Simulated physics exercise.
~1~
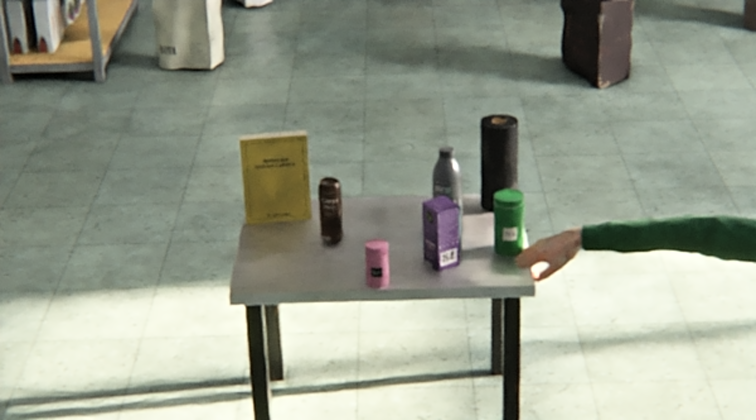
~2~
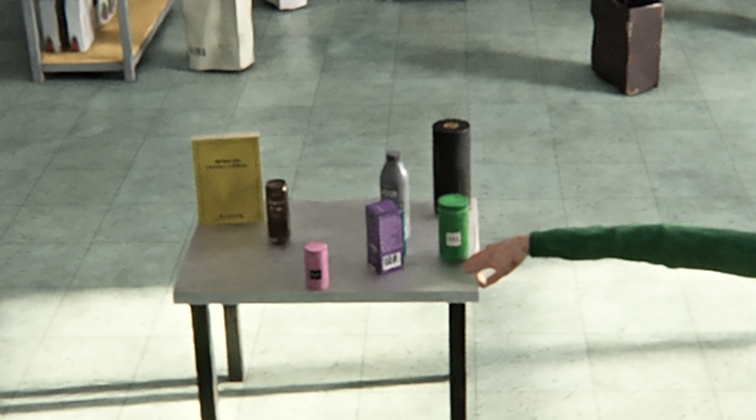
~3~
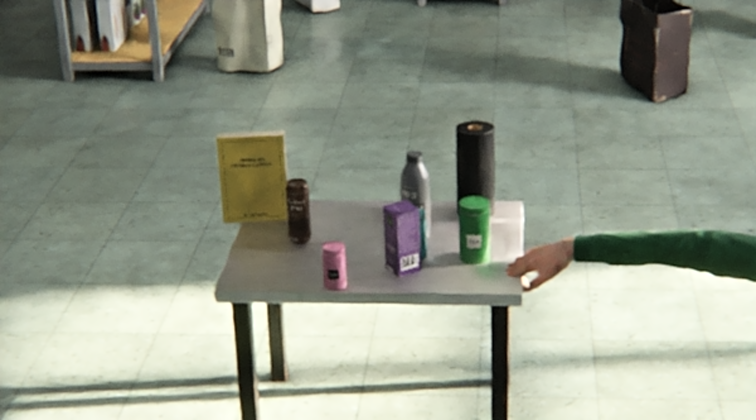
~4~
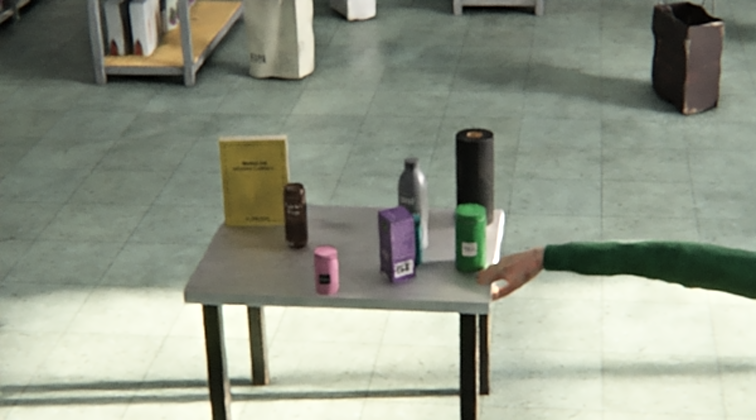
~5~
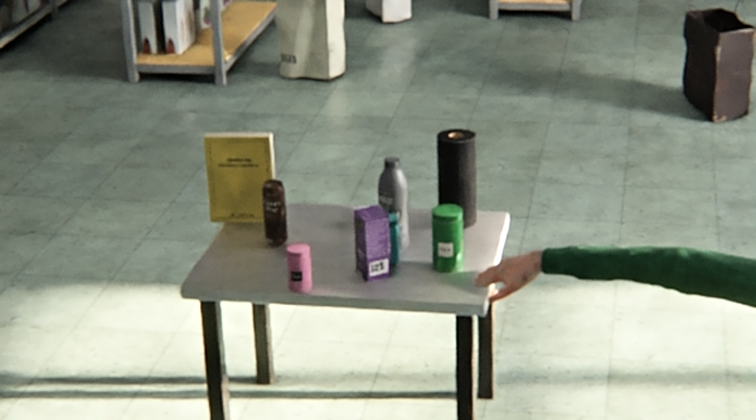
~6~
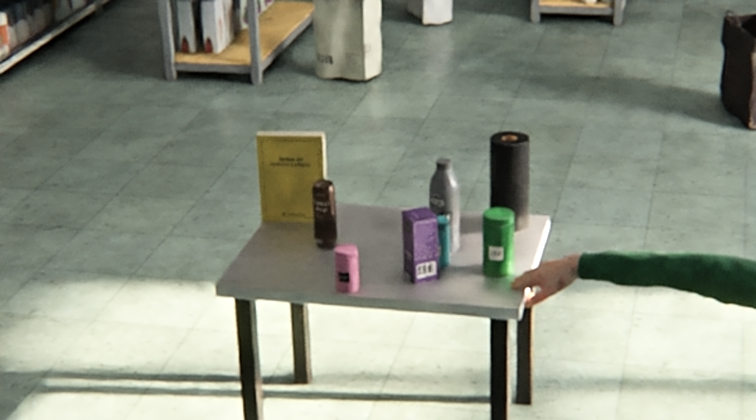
In a room with a pale green tiled floor and shelving at the back, a small grey table holds a yellow book, a grey bottle, a black roll, a purple carton and several small containers. A hand in a green sleeve rests at its right edge and shoves the table left. The table then goes back to the right, with everything still upright. It is pushed left once more, then returns right as the view drifts gently sideways. At the end the black roll and green jar still stand on the table with the other items, the hand beside its edge.
